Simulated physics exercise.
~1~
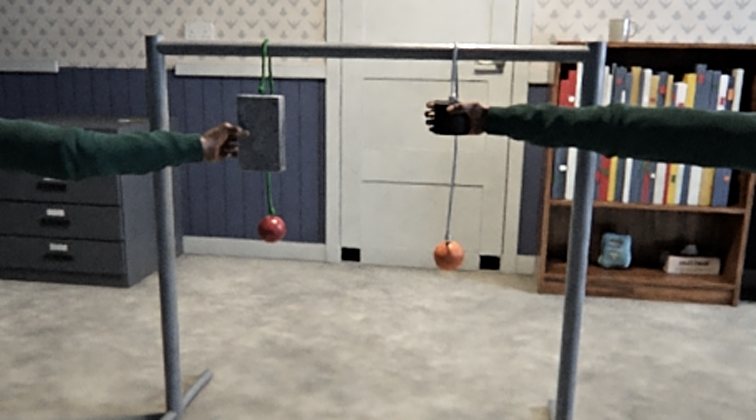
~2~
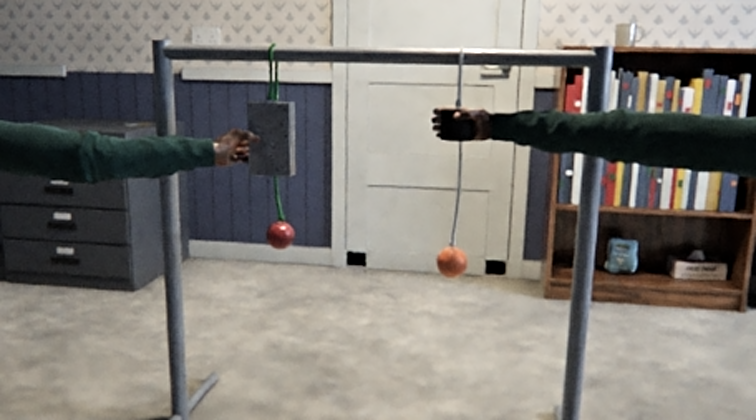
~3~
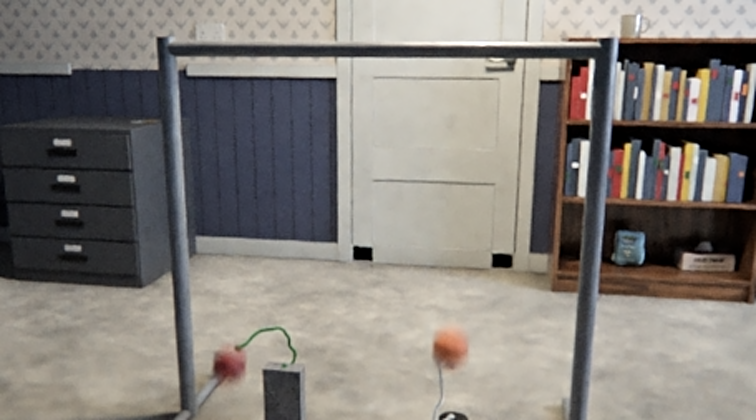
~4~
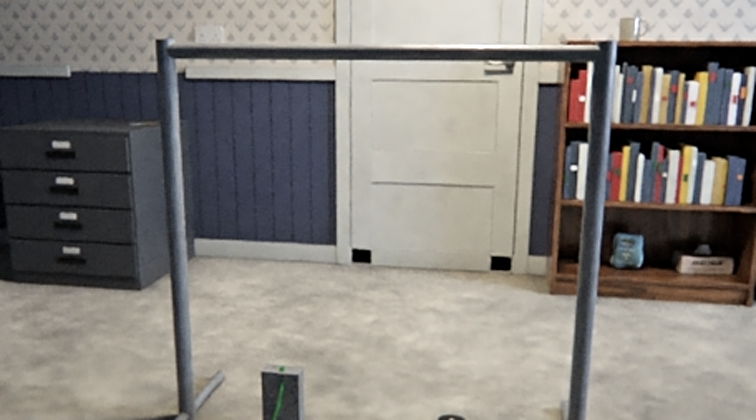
The video shows two green-sleeved arms holding a grey block and a small dark object beside cords draped over a metal bar, with round red and orange items hanging below. The hands let go, everything drops, and the block ends on the floor, the round items out of sight.
